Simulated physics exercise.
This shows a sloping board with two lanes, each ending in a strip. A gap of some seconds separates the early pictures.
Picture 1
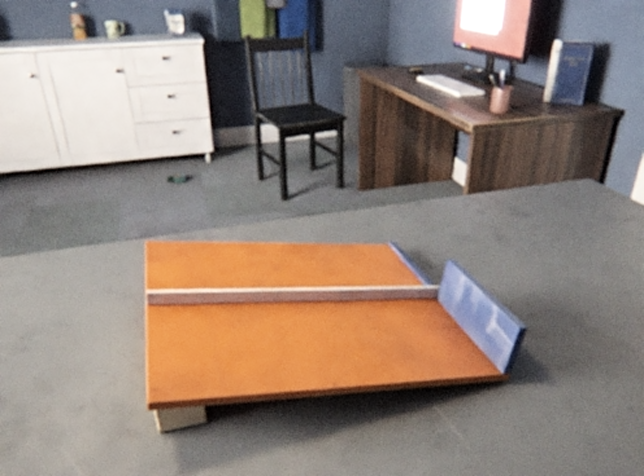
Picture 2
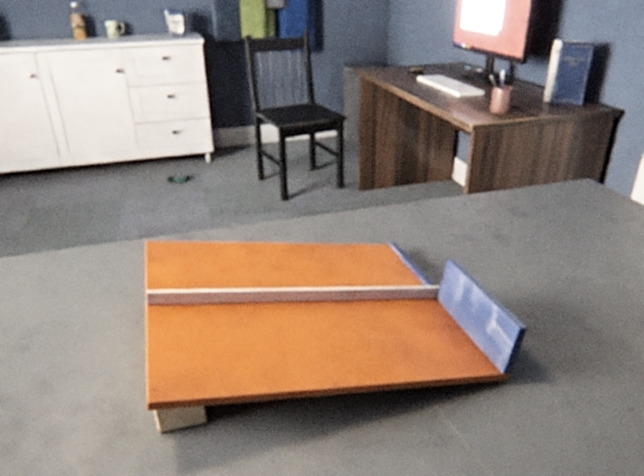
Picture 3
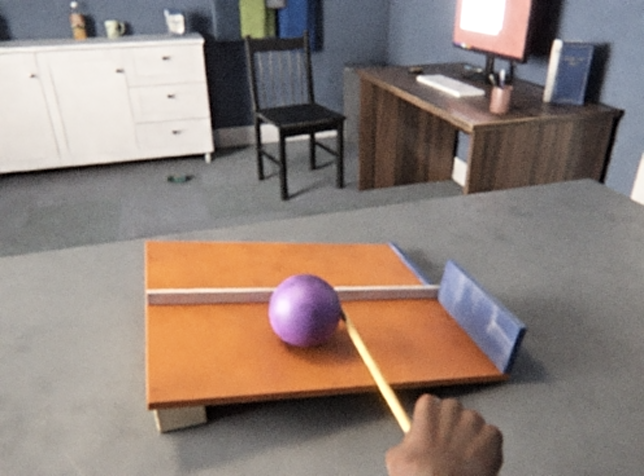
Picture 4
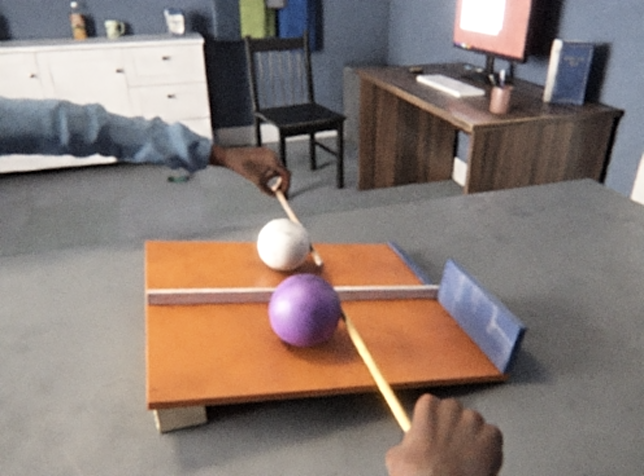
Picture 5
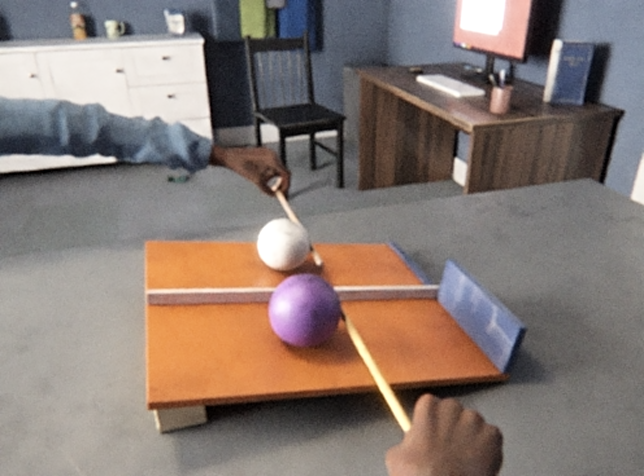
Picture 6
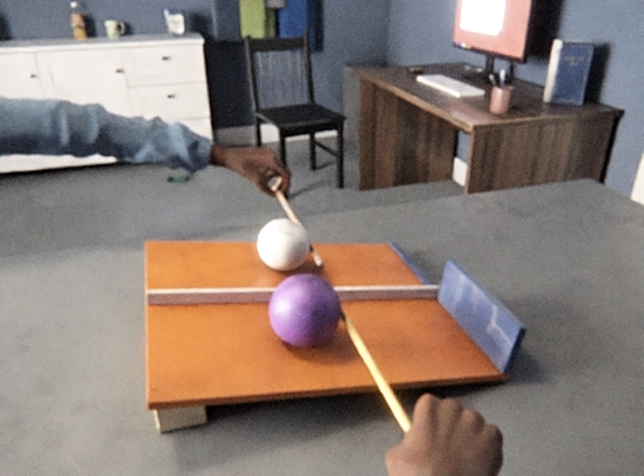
In a room with a desk and chair, a two-lane sloping board sits on a grey surface; a hand with a stick holds a purple ball on it, then another hand holds a white ball behind, and both balls stay still.
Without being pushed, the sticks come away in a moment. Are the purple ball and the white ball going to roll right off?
Watch the purple ball get blocked by the strip; watch the white ball get past the strip.
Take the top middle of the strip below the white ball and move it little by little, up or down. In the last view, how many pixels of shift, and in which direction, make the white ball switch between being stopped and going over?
Close to 4 pixels in the upward direction.
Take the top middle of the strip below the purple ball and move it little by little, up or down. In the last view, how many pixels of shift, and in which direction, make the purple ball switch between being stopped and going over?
A downward move of around 32 pixels.
Then, 0.68 s on from there, purple ball rolling on the board near (442, 307); white ball rolling on the board near (410, 242).
In the end, the purple ball gets caught, near (446, 307); the white ball runs past the strip.
